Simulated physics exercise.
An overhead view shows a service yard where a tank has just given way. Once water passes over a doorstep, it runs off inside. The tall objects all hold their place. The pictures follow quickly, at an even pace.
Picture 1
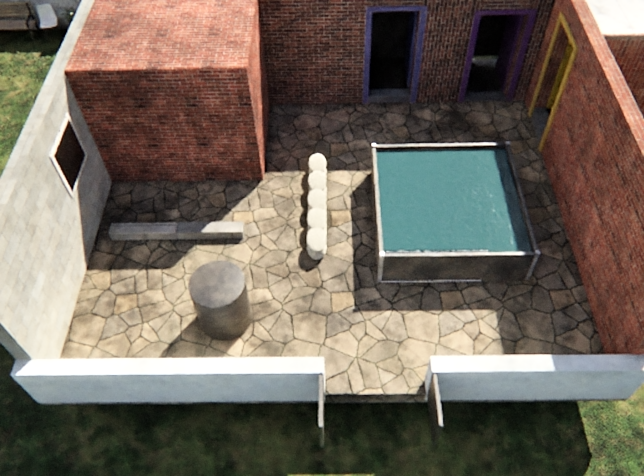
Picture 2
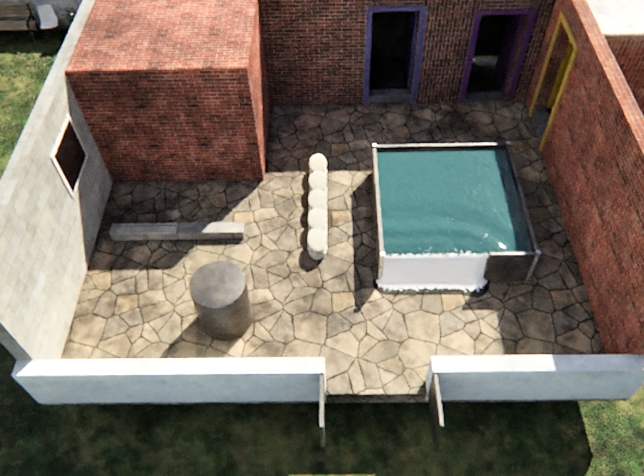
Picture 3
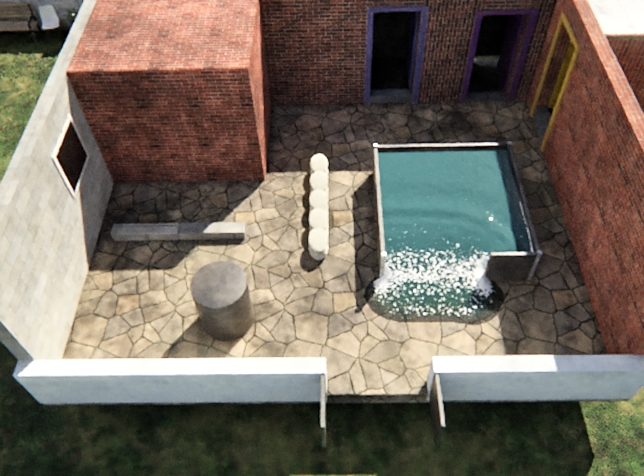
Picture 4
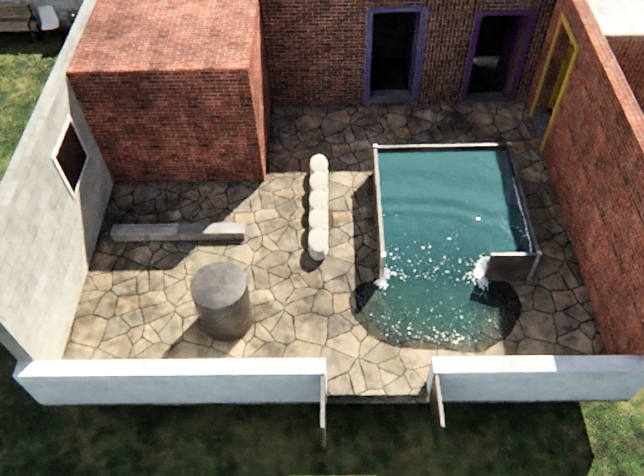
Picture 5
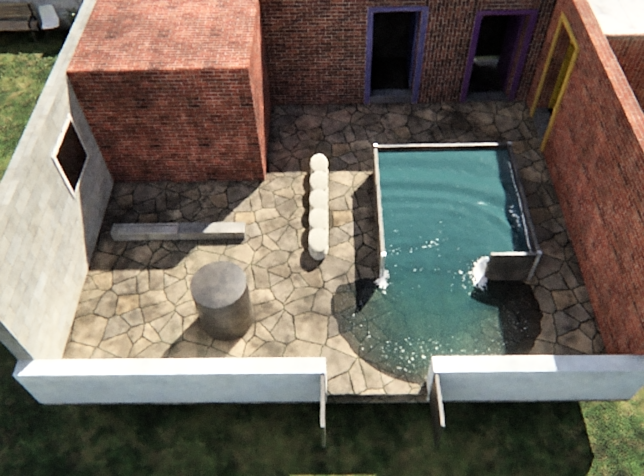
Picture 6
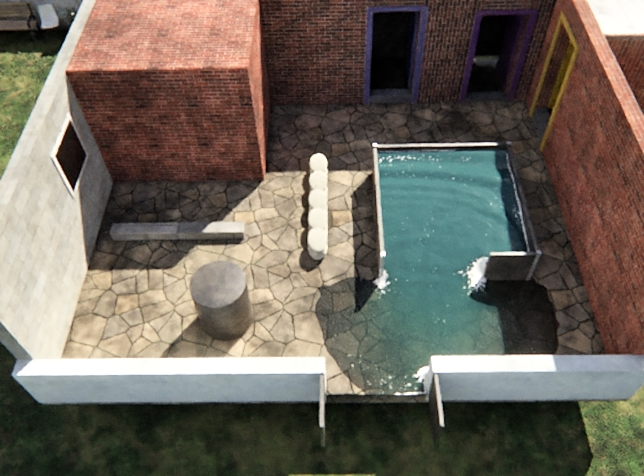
At first, teal water sits still in a raised square tank in a paved, walled yard. Then the tank's near side gives way and water gushes out in white froth, fanning across the stones to the gap in the low white front wall, while the stout grey cylinder stays put.
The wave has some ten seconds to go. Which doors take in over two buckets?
In the end the purple door will top two buckets, the blue door will not top two buckets, the yellow door will not top two buckets.
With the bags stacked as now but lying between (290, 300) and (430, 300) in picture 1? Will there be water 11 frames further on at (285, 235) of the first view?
I reckon it'd be waterlogged by then.
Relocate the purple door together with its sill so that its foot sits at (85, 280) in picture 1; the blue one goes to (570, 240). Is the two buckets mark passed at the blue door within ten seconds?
Looking at it, the blue one doesn't reach that level.
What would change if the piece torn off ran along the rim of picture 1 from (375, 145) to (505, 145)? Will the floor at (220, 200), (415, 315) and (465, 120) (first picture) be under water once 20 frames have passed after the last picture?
Respectively: Parched, parched and drenched.
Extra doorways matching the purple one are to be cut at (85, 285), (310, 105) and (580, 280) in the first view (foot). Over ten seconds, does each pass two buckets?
One after the other: Stays under, takes less, lets more in.
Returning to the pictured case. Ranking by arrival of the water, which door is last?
It has to be the blue one.
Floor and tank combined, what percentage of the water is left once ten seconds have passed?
That works out to about 58 per cent.
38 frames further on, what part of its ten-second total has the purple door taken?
Share at that point: Roughly 40 %.
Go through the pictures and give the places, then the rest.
Still water in the tank at (448, 198), in the first frame.
The front is at (380, 285), out from the gap at (433, 272), in the second frame.
The front is at (371, 298), out from the gap at (434, 273), in the third frame.
The front is at (508, 325), out from the gap at (434, 273), in the fourth frame.
The front is at a hidden place, out from the gap at (434, 273), in the fifth frame.
Water pours out at (433, 273) and has run to a hidden place, in the sixth frame.
A moment on, water covers 15 % of the floor; the purple door not reached, the blue door not reached, the yellow door not reached.
Next, water covers 20 % of the floor; the purple door not reached, the blue door not reached, the yellow door not reached.
Then, water covers 35 % of the floor; the purple door not reached, the blue door not reached, the yellow door not reached.
Later, water covers 55 % of the floor; the purple door over two buckets in, the blue door wet at the sill, nothing in, the yellow door wet at the sill, nothing in.
In the end, water covers 90 % of the floor; the purple door far over two buckets in, the blue door wet at the sill, nothing in, the yellow door wet at the sill, nothing in.
